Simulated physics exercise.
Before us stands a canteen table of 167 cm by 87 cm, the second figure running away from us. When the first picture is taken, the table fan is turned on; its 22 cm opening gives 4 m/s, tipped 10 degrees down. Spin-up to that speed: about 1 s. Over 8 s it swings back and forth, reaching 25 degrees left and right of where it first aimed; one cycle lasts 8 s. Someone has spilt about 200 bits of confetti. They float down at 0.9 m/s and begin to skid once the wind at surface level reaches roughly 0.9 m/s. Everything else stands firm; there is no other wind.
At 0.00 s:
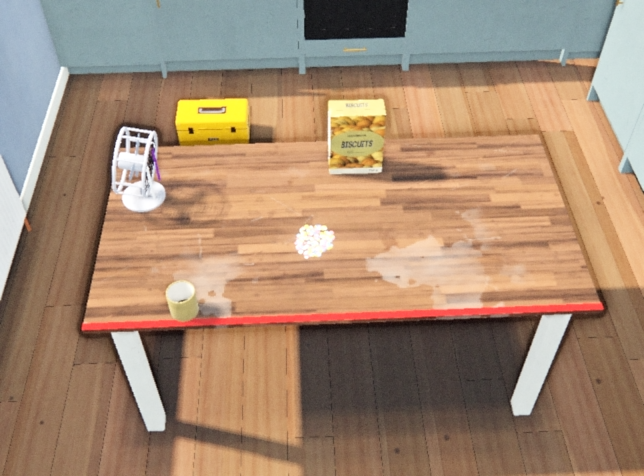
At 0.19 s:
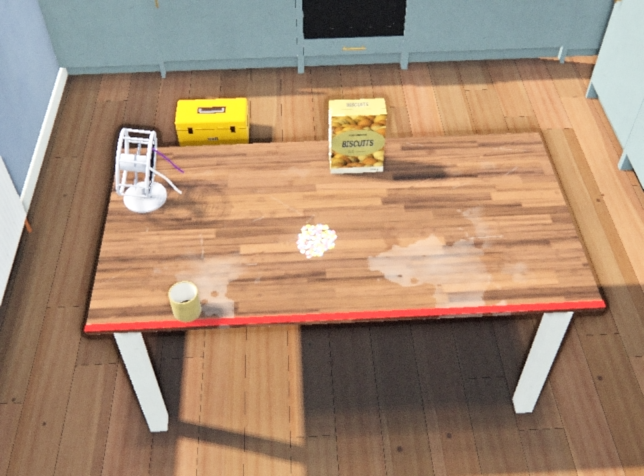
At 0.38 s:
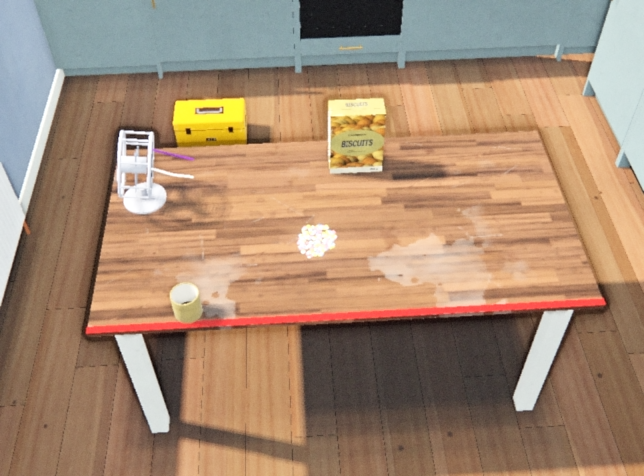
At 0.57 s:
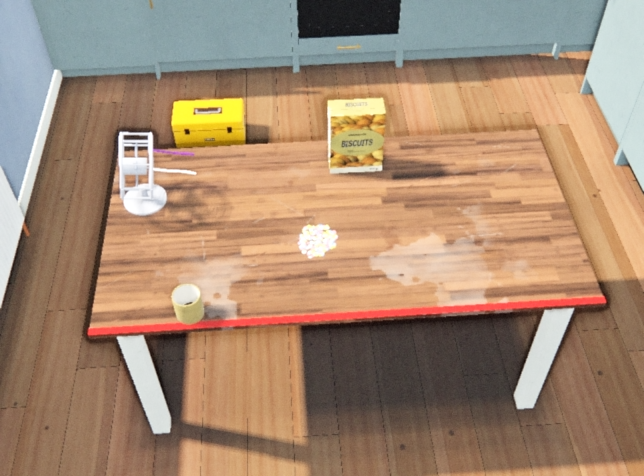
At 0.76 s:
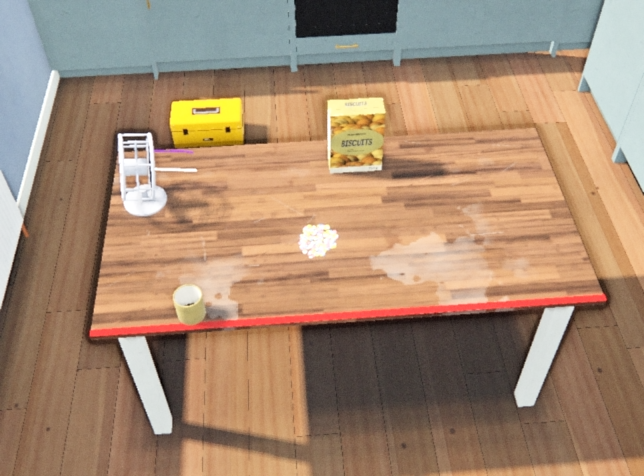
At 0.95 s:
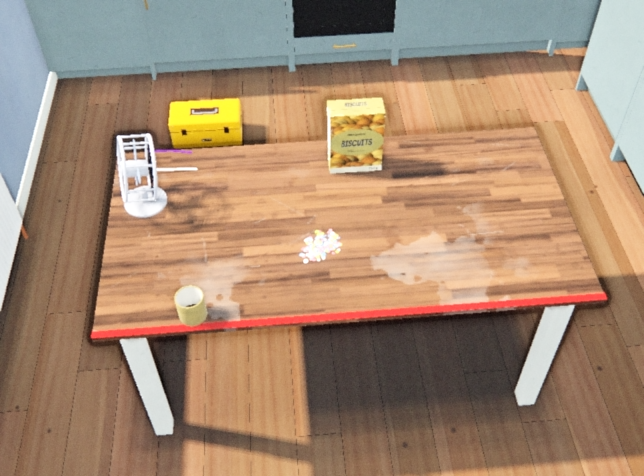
A long wooden table with a red front edge and white legs stands on a plank floor in a kitchen with pale blue cabinets, seen from above and in front. A white fan with streamers is at its back left, a yellow toolbox behind, a biscuit carton at the back, a pale yellow mug at front left and white confetti mid-table. The fan's head turns, its streamers lift, the view drifts slightly, and lastly the confetti shifts and loosens.
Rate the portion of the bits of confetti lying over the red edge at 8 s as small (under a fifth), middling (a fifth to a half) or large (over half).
It is large.
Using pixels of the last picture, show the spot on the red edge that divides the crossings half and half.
Median crossing point, approx. (522, 306).
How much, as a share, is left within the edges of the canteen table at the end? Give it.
Share at the end: Around 0 %.
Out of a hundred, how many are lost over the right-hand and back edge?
Estimate: Right-hand ~ 10 %; back ~ 0 %.
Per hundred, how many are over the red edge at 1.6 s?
About 0 %.
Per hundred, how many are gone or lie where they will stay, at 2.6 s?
2 %.
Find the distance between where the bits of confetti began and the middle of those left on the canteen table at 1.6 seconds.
The centre sits some 35 cm from where it began.
After 1.6 s, 0 % are over the red edge; the middle of those left on the top is near (415, 271); 0 % are gone or lie where they will stay.
After 2.6 s, 0 % are over the red edge; the middle of those left on the top is near (415, 271); 2 % are gone or lie where they will stay.
After 4.4 s, 0 % are over the red edge; the middle of those left on the top is near (471, 286); 2 % are gone or lie where they will stay.
After 8.0 s, at the end, 92 % are over the red edge.
